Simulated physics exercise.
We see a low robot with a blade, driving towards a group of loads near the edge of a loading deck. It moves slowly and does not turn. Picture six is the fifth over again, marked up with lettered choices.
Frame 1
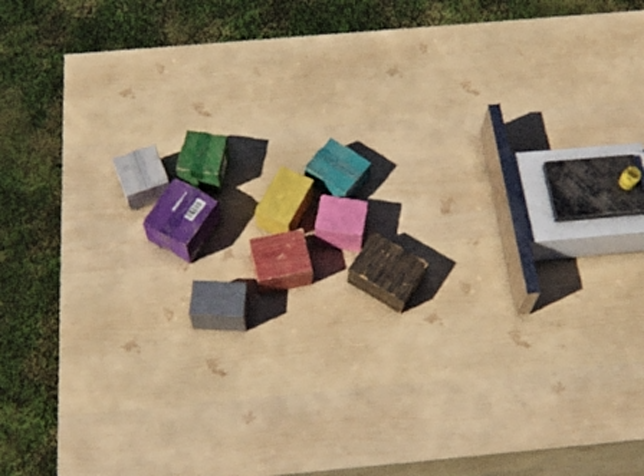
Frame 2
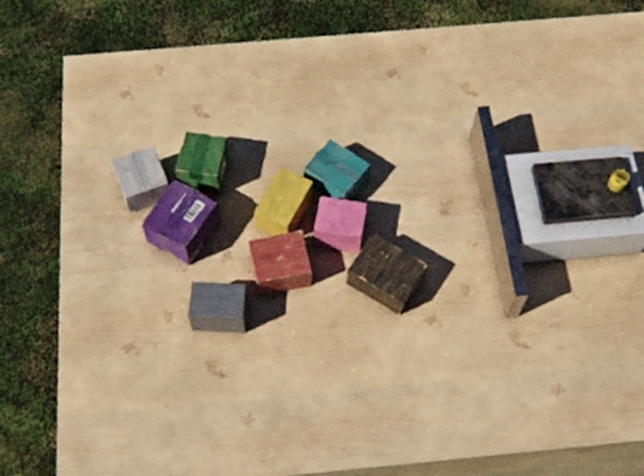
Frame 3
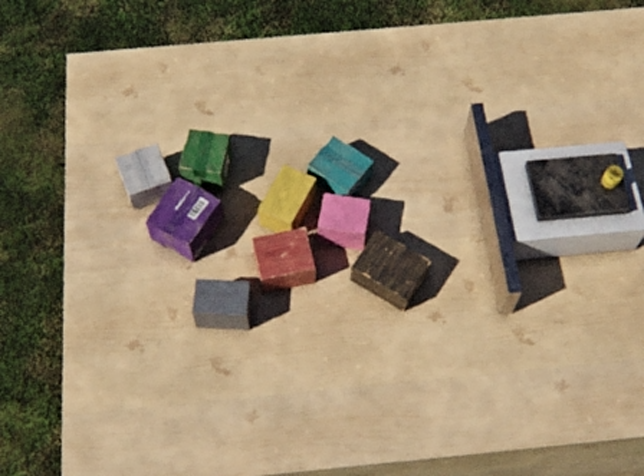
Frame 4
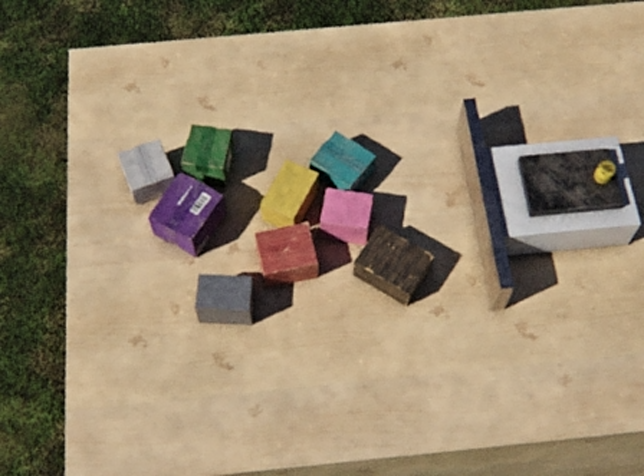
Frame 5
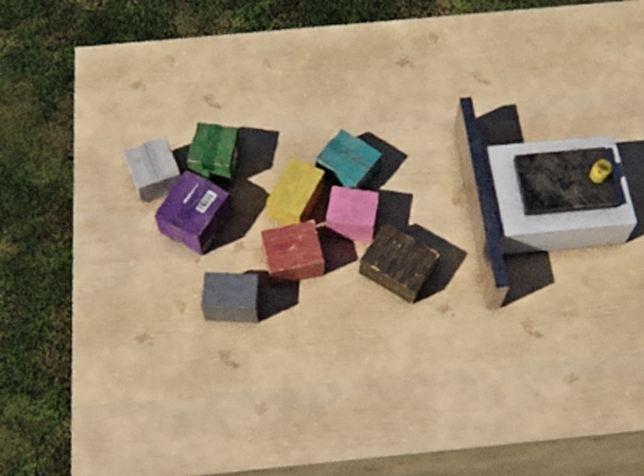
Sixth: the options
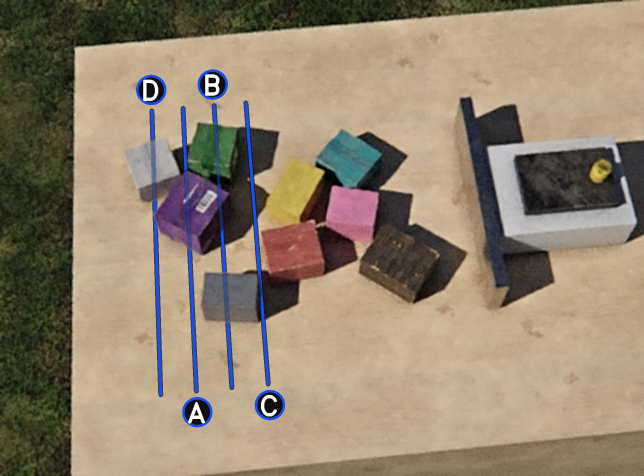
At the start, nine coloured boxes sit clustered on a pale wooden deck beside grass, with a low white robot at the right, its dark blade facing them. The robot creeps left in a straight line, slightly narrowing the gap, while the view drifts a little and the boxes stay untouched.
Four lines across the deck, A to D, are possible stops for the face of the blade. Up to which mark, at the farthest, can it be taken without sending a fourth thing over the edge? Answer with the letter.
The farthest such stop is D.
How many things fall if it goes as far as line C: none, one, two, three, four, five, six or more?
In all, none.
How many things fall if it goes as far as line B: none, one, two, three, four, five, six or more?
In all, none.
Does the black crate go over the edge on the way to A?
No.
On the marked copy, A at (189, 240); B at (222, 237); C at (256, 234); D at (156, 243).
With D. Early on, robot (442, 192); black crate (326, 284); turquoise box (317, 158).
Further on, robot (322, 203); white parcel (103, 163); purple parcel (140, 207).
At the end, robot (231, 211); grey crate over the edge; white parcel over the edge; two fallen.
As for the rest, A is within the limit but short; B is within the limit but short; C is within the limit but short.
